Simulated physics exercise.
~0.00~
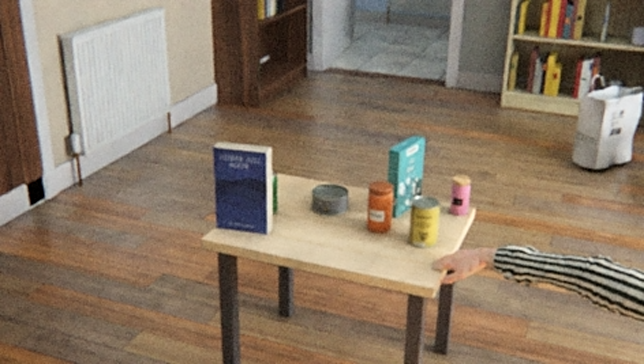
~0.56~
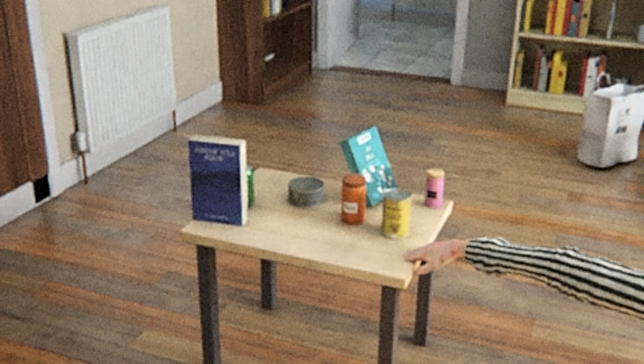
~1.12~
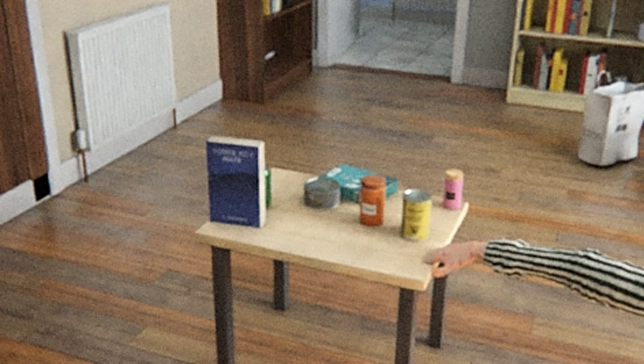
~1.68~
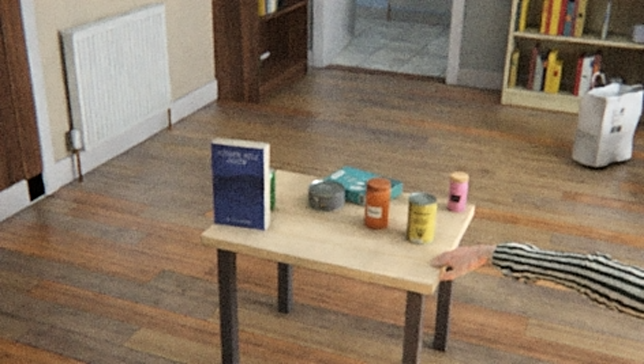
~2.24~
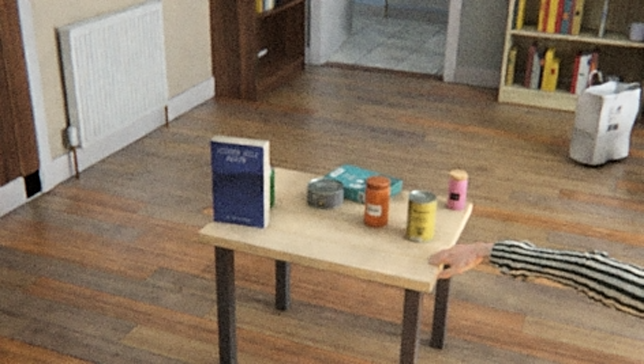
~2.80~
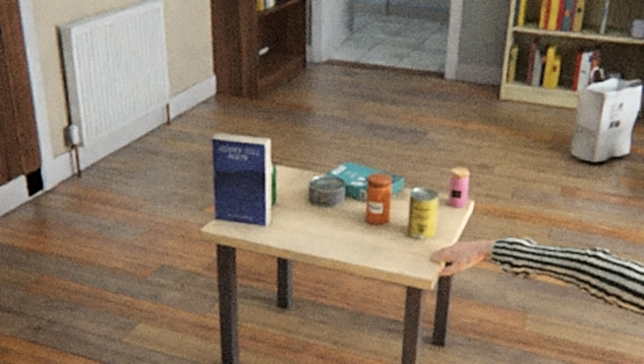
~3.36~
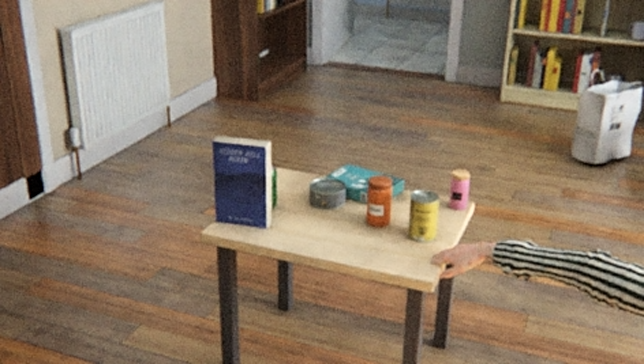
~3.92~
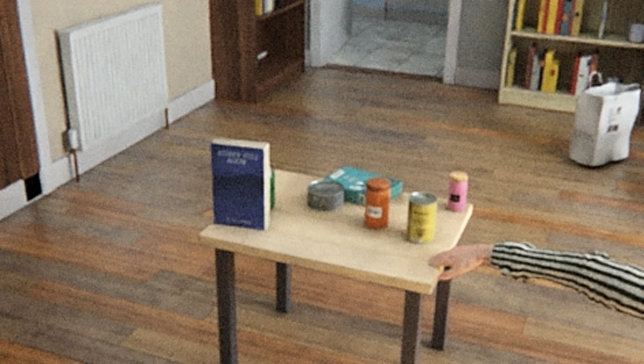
A hand in a striped sleeve jerking a small table left and back, toppling a turquoise packet while the blue book stays upright.
